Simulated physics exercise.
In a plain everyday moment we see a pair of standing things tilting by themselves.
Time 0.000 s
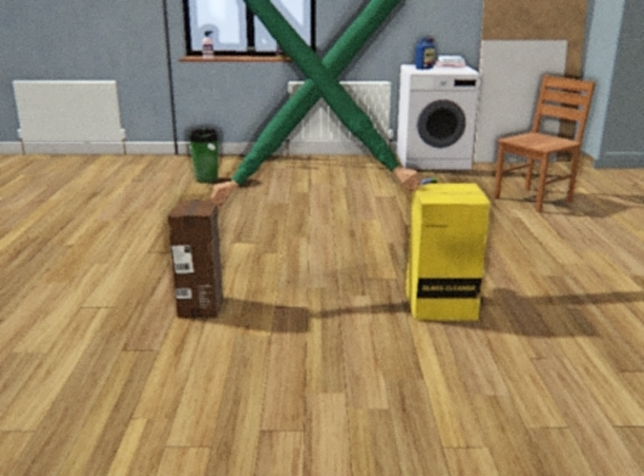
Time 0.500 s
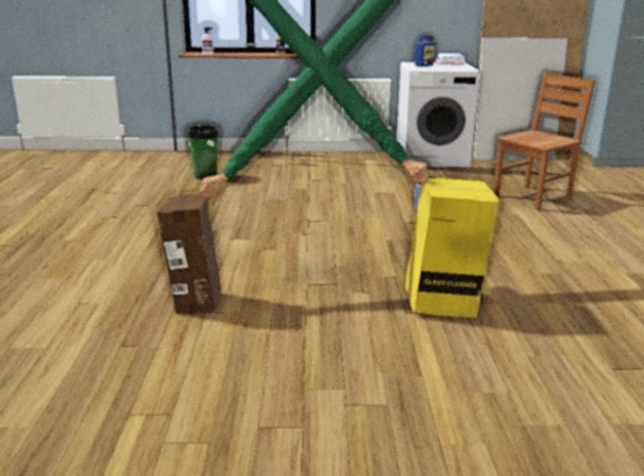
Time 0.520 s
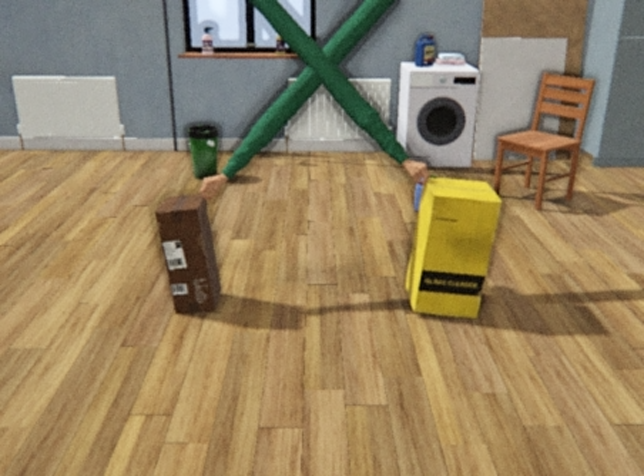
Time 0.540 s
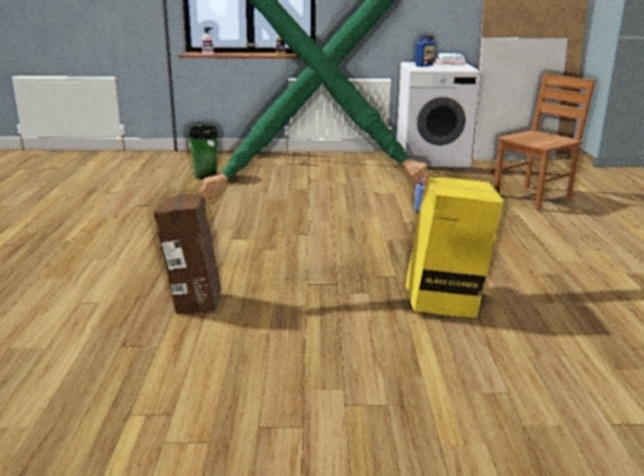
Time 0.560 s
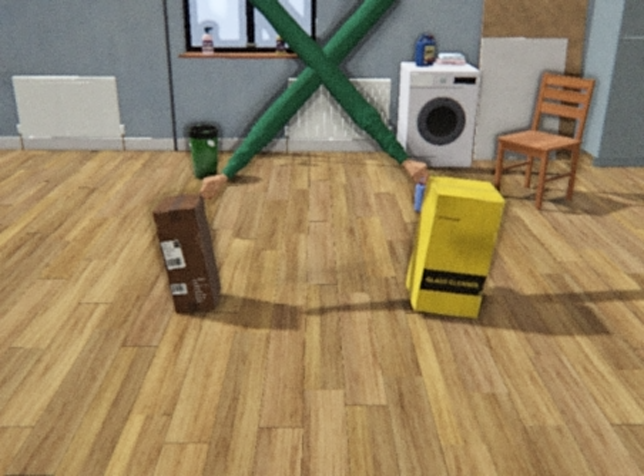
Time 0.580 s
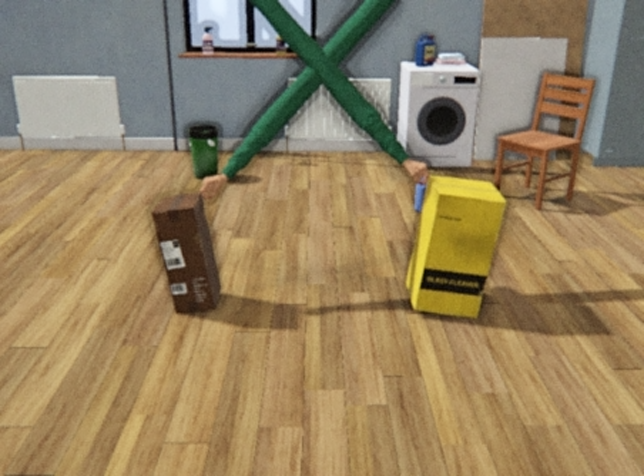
Two long green sleeves cross in an X at the top, a hand at each lower end, in a room with a wood-plank floor seen from the front and slightly above. A brown parcel stands at left and a yellow box at right, before a green bin, white washing machine and wooden chair. Both boxes lean slightly, mostly early on, then barely change, while the camera stays still.
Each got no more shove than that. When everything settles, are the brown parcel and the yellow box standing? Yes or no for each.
Brown parcel: Yes; yellow box: Yes.
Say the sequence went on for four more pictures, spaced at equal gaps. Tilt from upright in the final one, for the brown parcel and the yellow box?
Around 8° for the first and 8° for the second.
By 0.78 s, brown parcel 4° off upright near (192, 254); yellow box upright near (445, 249).
By 1.06 s, brown parcel 3° off upright near (200, 254); yellow box upright near (445, 249).
By 1.46 s, brown parcel upright near (197, 255); yellow box upright near (444, 249).
When it is over (3.5 s), the brown parcel rocks back upright, near (196, 255); the yellow box rocks back upright, near (444, 249).
